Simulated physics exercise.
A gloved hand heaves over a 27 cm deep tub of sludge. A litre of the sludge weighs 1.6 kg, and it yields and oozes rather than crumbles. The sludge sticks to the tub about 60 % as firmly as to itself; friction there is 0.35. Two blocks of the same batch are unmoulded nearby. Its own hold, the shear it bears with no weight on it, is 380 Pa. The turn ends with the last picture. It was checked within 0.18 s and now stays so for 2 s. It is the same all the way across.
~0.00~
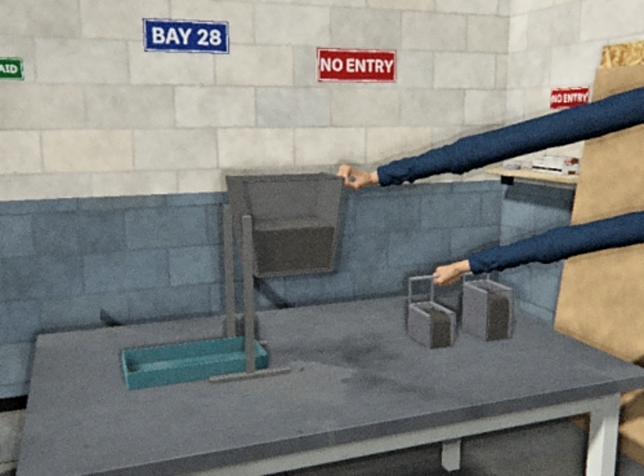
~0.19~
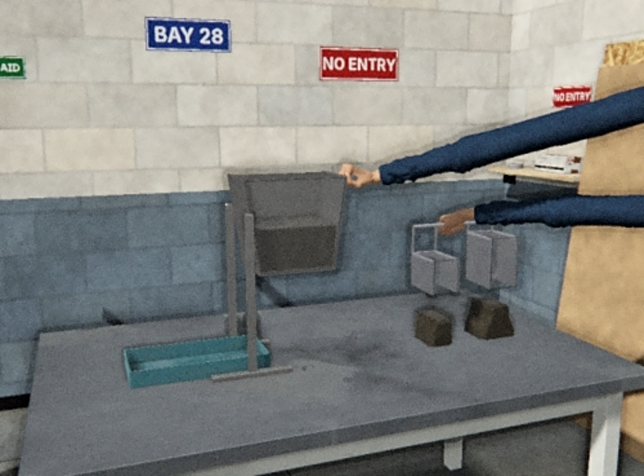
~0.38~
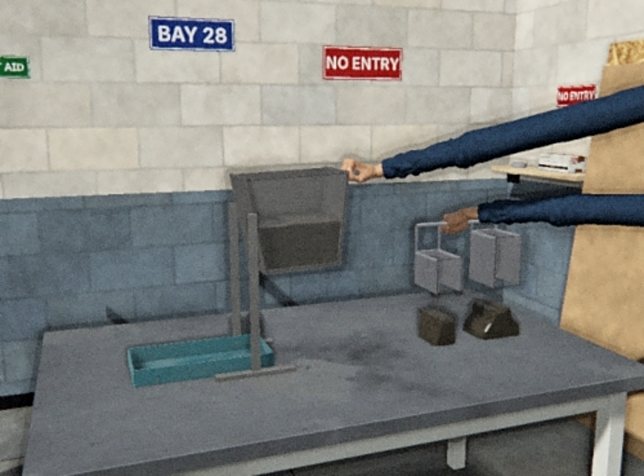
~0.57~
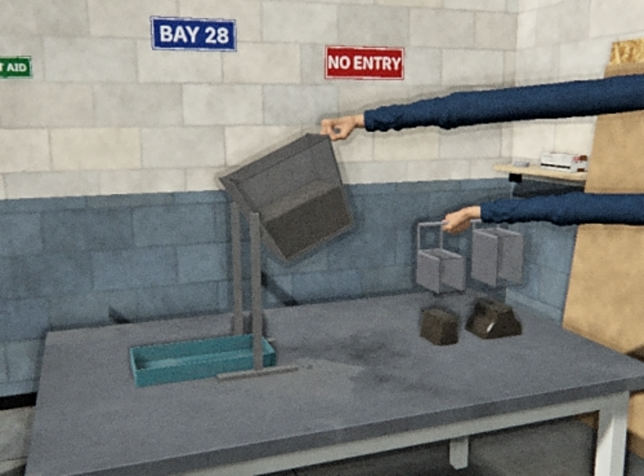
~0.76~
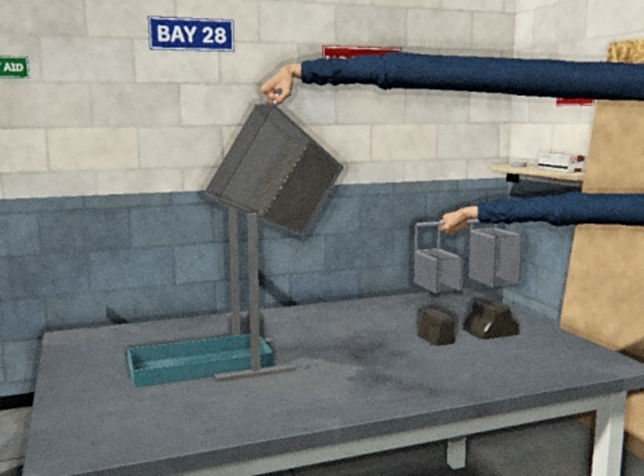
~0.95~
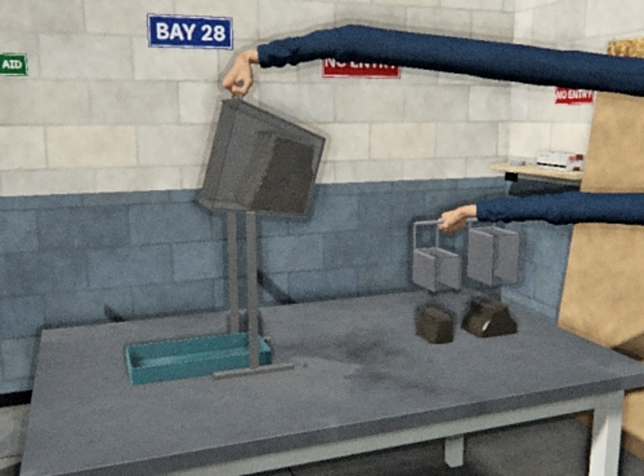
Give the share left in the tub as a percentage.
Expect roughly 97 %.
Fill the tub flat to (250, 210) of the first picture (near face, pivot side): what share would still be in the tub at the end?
It would be near 65 %.
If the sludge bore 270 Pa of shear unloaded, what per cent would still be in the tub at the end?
Then about 80 %.
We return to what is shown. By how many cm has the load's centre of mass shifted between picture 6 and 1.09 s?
About 4 cm.
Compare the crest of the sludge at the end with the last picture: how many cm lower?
About 9 cm.
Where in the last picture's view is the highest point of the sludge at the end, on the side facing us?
Near (252, 167).
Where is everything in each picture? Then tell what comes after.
The first frame shows handle-side rim at (342, 178), tilt 0 degrees; top of the sludge at (258, 230); blocks stand 9.2 cm, 14 cm (left to right).
The second frame shows handle-side rim at (344, 177), tilt 0 degrees; top of the sludge at (260, 229); blocks stand 8.9 cm, 11 cm (left to right).
The third frame shows handle-side rim at (346, 172), tilt 2 degrees; top of the sludge at (334, 221); blocks stand 8.8 cm, 10.0 cm (left to right).
The fourth frame shows handle-side rim at (327, 136), tilt 25 degrees; top of the sludge at (340, 187); blocks stand 8.8 cm, 9.9 cm (left to right).
The fifth frame shows handle-side rim at (272, 106), tilt 57 degrees; top of the sludge at (311, 143); blocks stand 8.8 cm, 9.9 cm (left to right).
The sixth frame shows handle-side rim at (237, 101), tilt 74 degrees; top of the sludge at (280, 136); blocks stand 8.8 cm, 9.9 cm (left to right).
After 1.09 s, the tub is at 75 degrees and holds 100 %.
After 1.26 s, the tub is at 75 degrees and holds 98 %.
After 1.43 s, the tub is at 75 degrees and holds 97 %.
After 1.60 s, the tub is at 75 degrees and holds 97 %.
After 2.95 s, at the end, the tub is at 75 degrees and holds 97 %.
